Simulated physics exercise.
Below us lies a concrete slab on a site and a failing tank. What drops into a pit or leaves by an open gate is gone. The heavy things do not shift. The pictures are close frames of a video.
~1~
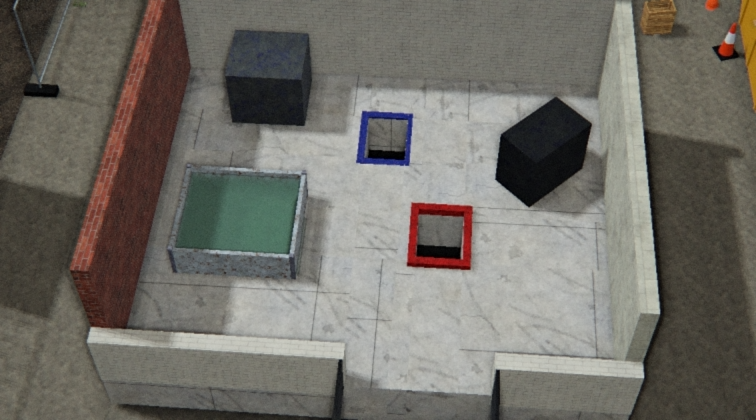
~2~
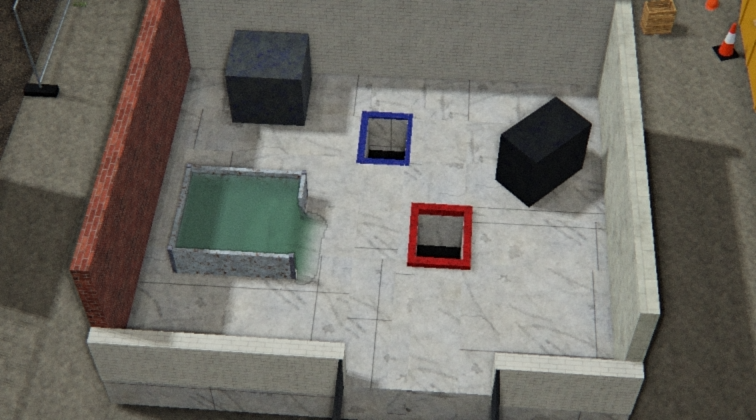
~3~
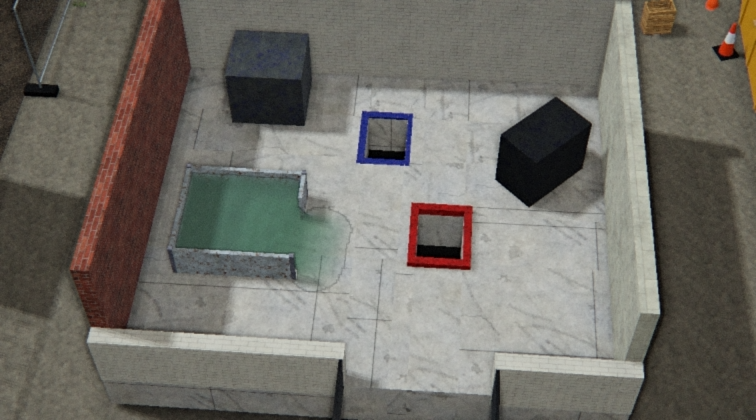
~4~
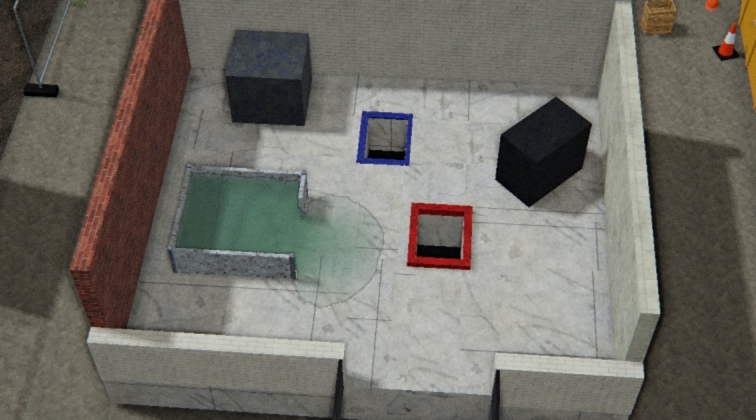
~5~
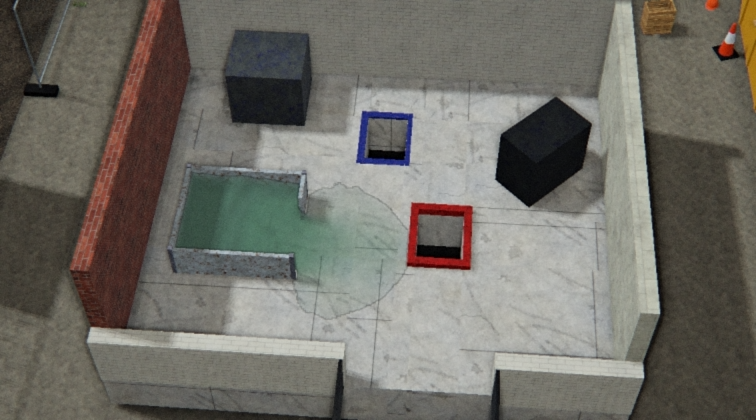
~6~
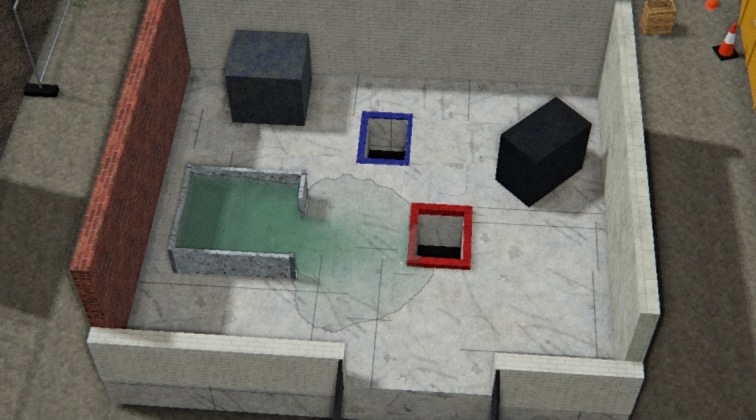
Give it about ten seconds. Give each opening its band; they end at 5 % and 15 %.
The gate takes above 15 %; the blue pit takes from 5 to 15 %; the red pit takes from 5 to 15 %.
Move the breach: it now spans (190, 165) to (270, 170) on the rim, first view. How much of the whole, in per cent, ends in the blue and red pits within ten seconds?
In per cent: Blue 20, red 0.
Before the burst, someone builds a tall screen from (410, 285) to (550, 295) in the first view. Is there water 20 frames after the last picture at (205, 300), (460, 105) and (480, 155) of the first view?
In turn: No water, covered, covered.
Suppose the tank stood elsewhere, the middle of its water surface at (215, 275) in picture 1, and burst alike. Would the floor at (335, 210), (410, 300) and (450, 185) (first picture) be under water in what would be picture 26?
One after the other: Not flooded, under water, clear.
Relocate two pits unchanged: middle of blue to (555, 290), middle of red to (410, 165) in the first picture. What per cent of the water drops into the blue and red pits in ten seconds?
In per cent: Blue 35, red 0.
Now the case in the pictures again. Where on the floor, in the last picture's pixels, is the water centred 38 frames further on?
Roughly at (403, 239).
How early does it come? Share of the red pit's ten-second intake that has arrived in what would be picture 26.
Close to 100 %.
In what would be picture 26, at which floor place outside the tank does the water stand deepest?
Around (599, 386).
A moment on, water covers 20 % of the floor; the gate 0 %, the blue pit 0 %, the red pit 3 %.
Next, water covers 35 % of the floor; the gate 1 %, the blue pit 0 %, the red pit 7 %.
Then, water covers 45 % of the floor; the gate 7 %, the blue pit 2 %, the red pit 9 %.
Later, water covers 50 % of the floor; the gate 13 %, the blue pit 6 %, the red pit 9 %.
In the end, water covers 65 % of the floor; the gate 22 %, the blue pit 11 %, the red pit 9 %.
